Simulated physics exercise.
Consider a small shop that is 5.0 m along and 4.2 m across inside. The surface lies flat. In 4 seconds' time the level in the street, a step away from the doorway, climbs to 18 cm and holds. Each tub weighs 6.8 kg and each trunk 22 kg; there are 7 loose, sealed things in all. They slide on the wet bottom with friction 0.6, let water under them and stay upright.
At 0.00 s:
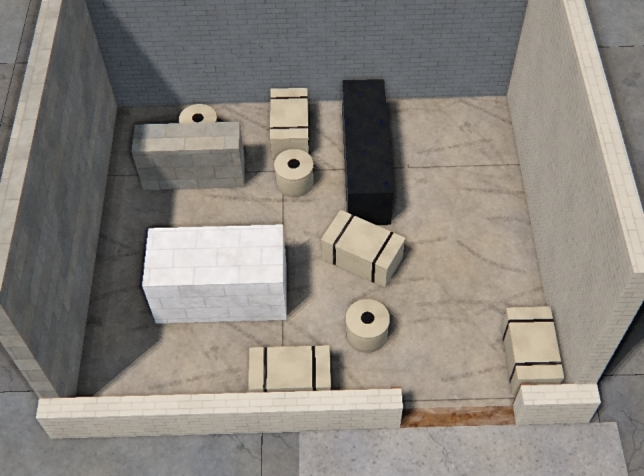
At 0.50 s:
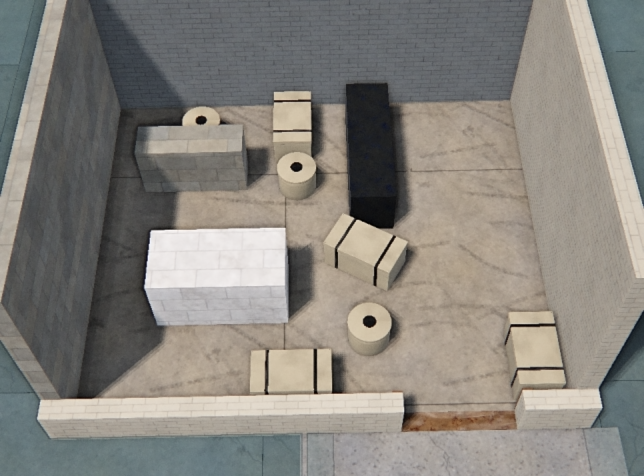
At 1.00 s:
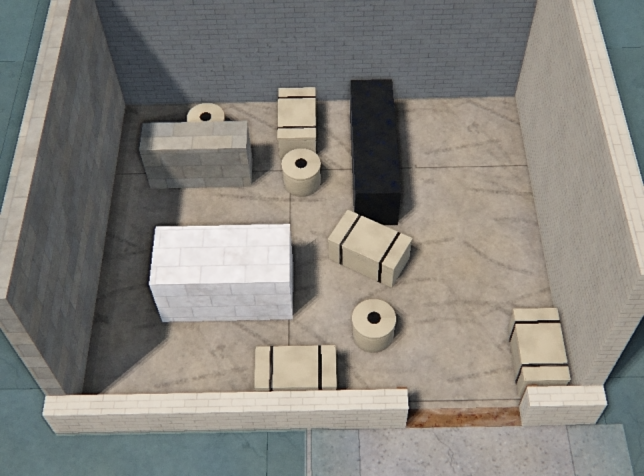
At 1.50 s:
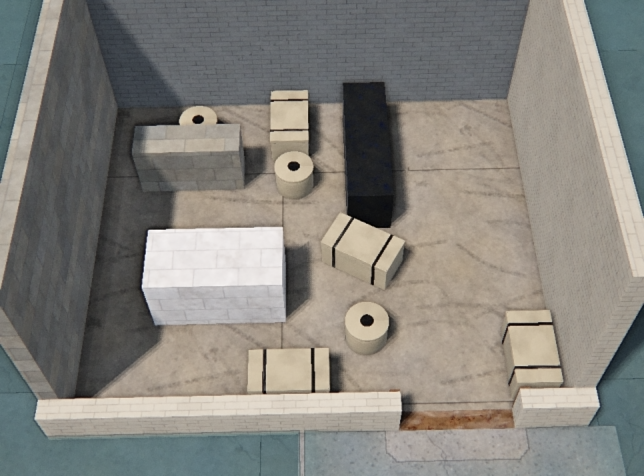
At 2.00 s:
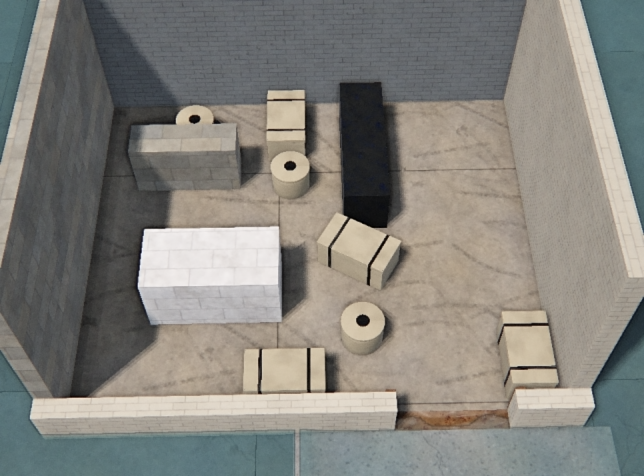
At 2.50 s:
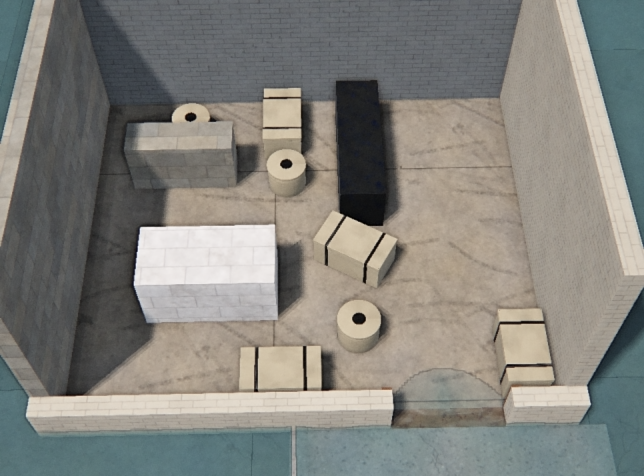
At the start, strapped boxes, round tubs and larger blocks sit still on the dry floor of a roofless walled room, with grey ground outside. Blue-green water then covers the ground outside and spreads over the paving by the doorway, and finally a small rounded patch reaches just inside, while the objects stay put.
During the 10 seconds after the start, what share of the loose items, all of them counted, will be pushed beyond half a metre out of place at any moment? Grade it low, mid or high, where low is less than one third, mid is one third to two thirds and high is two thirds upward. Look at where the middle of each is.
Grade: Low.
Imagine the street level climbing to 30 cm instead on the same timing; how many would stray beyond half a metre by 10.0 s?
With that change, 5 of them.
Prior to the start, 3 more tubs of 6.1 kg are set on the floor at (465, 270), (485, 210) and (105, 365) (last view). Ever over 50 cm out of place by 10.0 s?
Sequence: Above the line / above the line / below the line.
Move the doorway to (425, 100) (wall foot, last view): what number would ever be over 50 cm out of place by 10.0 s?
That would give 3.
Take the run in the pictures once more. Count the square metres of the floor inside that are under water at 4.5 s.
Close to 4.5 m2, I'd say.
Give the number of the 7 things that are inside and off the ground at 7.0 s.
By my count, 0.
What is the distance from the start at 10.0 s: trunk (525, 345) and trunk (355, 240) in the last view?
5 cm, 20 cm.
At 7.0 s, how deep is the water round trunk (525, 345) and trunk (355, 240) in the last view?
Around 5 cm and 5 cm.
After 3.5 s 0 of 7 are over 50 cm from their spots; 0 afloat.
After 4.5 s 0 of 7 are over 50 cm from their spots; 0 afloat.
After 7.0 s 0 of 7 are over 50 cm from their spots; 0 afloat.
After 10.0 s 1 of 7 are over 50 cm from their spots, and 1 have been at some point; 1 afloat.
